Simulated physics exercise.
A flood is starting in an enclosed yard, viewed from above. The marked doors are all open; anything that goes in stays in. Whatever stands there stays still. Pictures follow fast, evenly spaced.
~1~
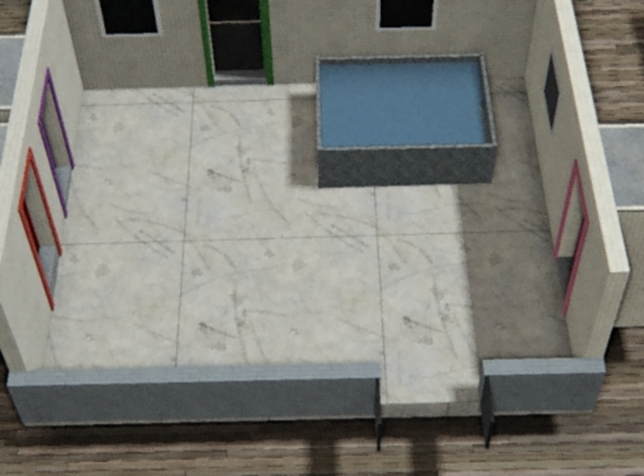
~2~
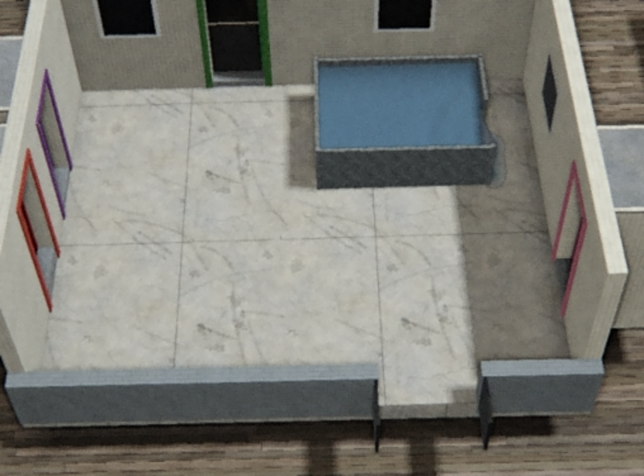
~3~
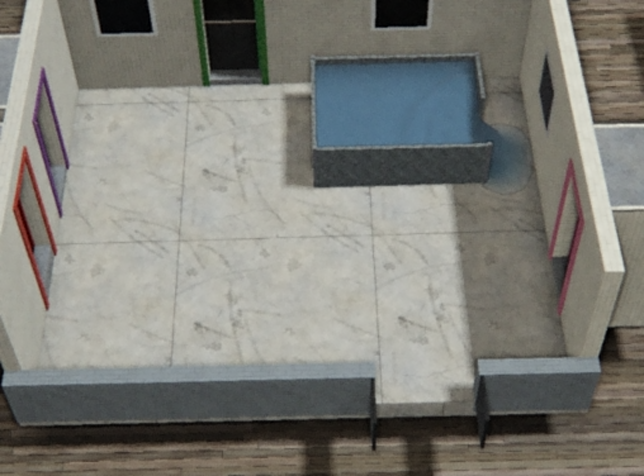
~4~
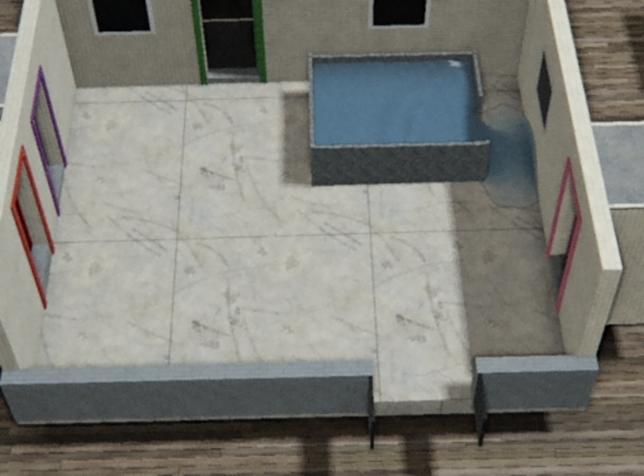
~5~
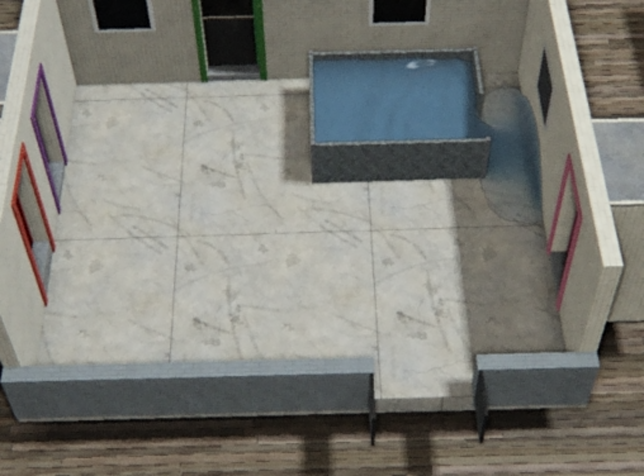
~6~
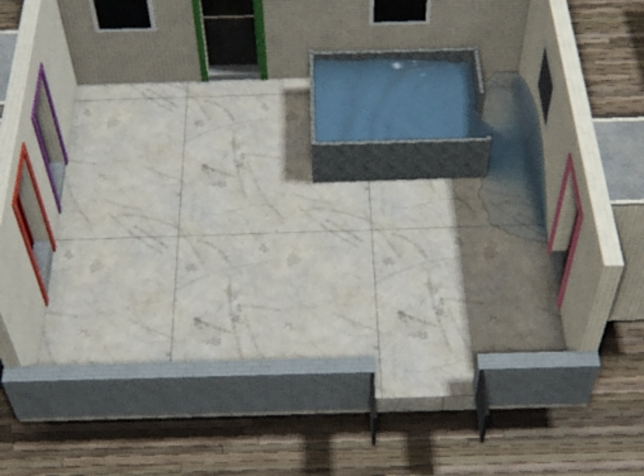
Enclosed yard seen from above, water pouring through a gap in the tank's right side and spreading across the floor alongside the right wall.
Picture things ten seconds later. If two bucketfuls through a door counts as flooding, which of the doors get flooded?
The purple door does not get flooded; the pink door does not get flooded; the green door does not get flooded; the red door does not get flooded.
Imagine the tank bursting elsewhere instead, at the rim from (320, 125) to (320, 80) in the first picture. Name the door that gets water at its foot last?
You want the one in pink.
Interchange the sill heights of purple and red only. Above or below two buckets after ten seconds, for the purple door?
Result, purple door: Ends up below.
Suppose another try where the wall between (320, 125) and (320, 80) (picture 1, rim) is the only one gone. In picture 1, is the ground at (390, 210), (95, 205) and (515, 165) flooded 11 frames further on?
Unwetted, submerged, unwetted.
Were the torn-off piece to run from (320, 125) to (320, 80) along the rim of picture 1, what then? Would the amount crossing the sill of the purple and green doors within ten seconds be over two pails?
Looks like the purple tops the limit but the green tops the limit.
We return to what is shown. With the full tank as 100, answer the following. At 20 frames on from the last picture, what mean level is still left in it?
My best guess is about 50 per cent.
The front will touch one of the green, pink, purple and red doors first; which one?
Looks like the door marked pink gets there first.
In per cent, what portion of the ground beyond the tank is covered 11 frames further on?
Near 30 in a hundred.
A moment on, water covers 15 % of the floor; the purple door not reached, the pink door wet at the sill, nothing in, the green door not reached, the red door not reached.
Next, water covers 30 % of the floor; the purple door not reached, the pink door wet at the sill, nothing in, the green door not reached, the red door not reached.
Then, water covers 45 % of the floor; the purple door not reached, the pink door wet at the sill, nothing in, the green door wet at the sill, nothing in, the red door not reached.
Later, water covers 75 % of the floor; the purple door wet at the sill, nothing in, the pink door wet at the sill, nothing in, the green door wet at the sill, nothing in, the red door wet at the sill, nothing in.
In the end, water covers 85 % of the floor; the purple door wet at the sill, nothing in, the pink door wet at the sill, nothing in, the green door wet at the sill, nothing in, the red door wet at the sill, nothing in.
